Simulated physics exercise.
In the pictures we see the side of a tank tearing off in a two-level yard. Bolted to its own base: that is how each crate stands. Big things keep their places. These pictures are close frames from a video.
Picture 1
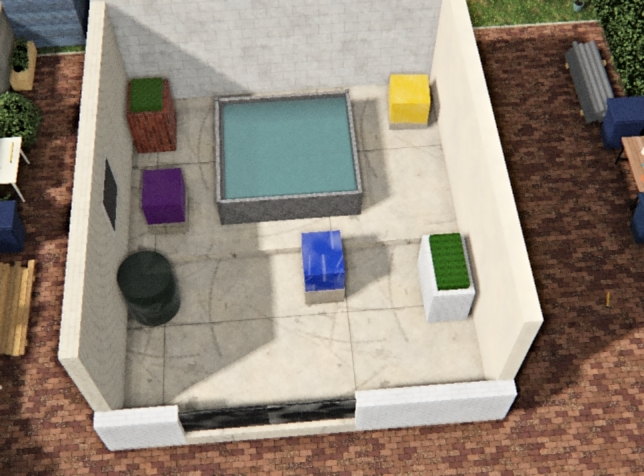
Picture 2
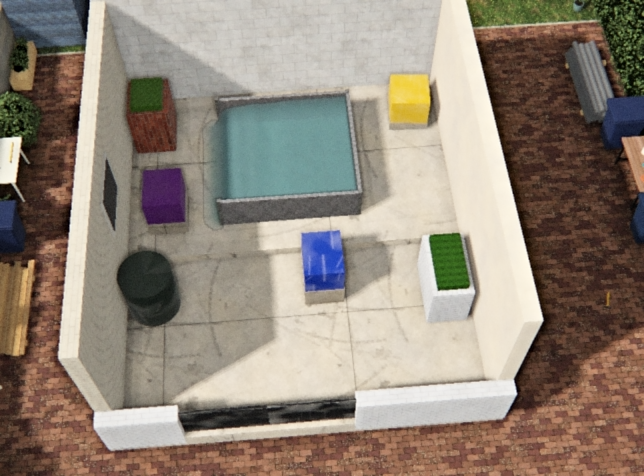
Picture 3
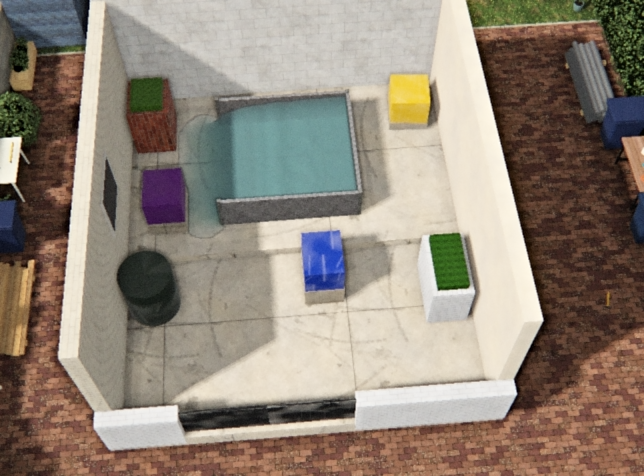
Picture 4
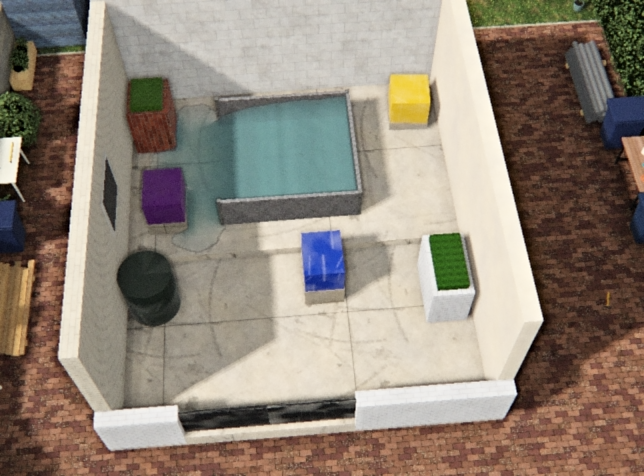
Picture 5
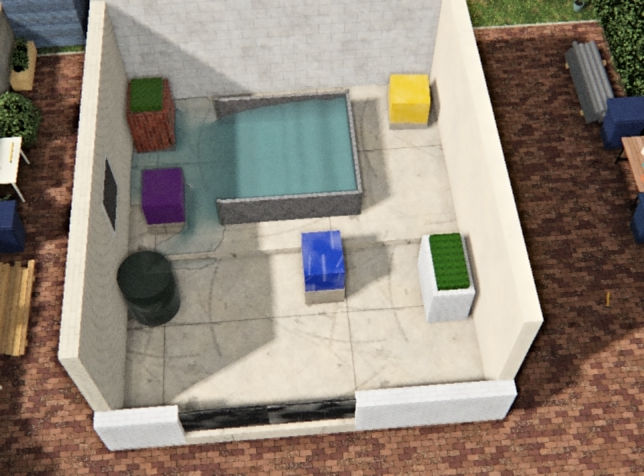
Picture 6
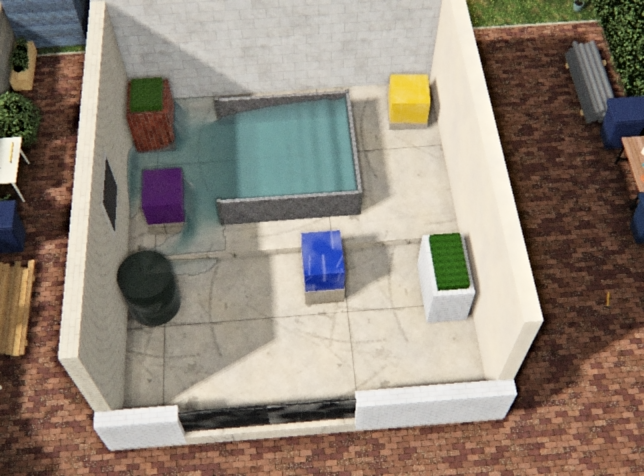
Water pouring from the open left side of a stone-edged tank, spreading across the pale yard floor around a purple crate.
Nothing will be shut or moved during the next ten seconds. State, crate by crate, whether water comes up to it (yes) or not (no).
As I see it, the purple crate will be touched. The blue crate will not be touched. The yellow crate will be touched.
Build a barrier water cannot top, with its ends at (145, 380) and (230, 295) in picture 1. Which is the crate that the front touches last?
Yellow one.
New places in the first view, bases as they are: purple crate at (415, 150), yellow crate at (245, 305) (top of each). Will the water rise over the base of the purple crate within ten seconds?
The purple one is not reached.
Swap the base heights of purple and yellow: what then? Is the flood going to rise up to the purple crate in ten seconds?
Result: Purple crate is hit.
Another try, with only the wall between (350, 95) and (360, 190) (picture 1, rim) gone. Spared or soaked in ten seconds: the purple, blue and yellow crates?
Here's how it goes: The purple crate is left untouched, the blue crate is left untouched, and the yellow crate is swamped.
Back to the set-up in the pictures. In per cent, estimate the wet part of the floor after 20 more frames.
That works out to some 65 in a hundred.
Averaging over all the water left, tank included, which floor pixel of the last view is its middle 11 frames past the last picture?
Roughly (215, 179).
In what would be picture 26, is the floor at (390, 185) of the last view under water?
That point would be spared.
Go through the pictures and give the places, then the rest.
The first picture shows the open tank at (286, 147) is whole and still.
In the second picture, water pours out at (222, 165) and has run to (221, 227).
In the third picture, water pours out at (222, 166) and has run to (202, 118).
In the fourth picture, the front is at (180, 114), out from the gap at (223, 167).
In the fifth picture, the front is at a hidden place, out from the gap at (223, 167).
In the sixth picture, water pours out at (223, 167) and has run to a hidden place.
A moment on, water covers 25 % of the floor; the purple crate water round its plinth, the blue crate not reached, the yellow crate not reached.
Next, water covers 45 % of the floor; the purple crate water round its plinth, the blue crate not reached, the yellow crate not reached.
Then, water covers 65 % of the floor; the purple crate water round its plinth, the blue crate water round its plinth, the yellow crate water round its plinth.
Later, water covers 95 % of the floor; the purple crate water round its plinth, the blue crate water round its plinth, the yellow crate water round its plinth.
In the end, water covers 95 % of the floor; the purple crate was topped, the blue crate stayed above the water, the yellow crate was topped.
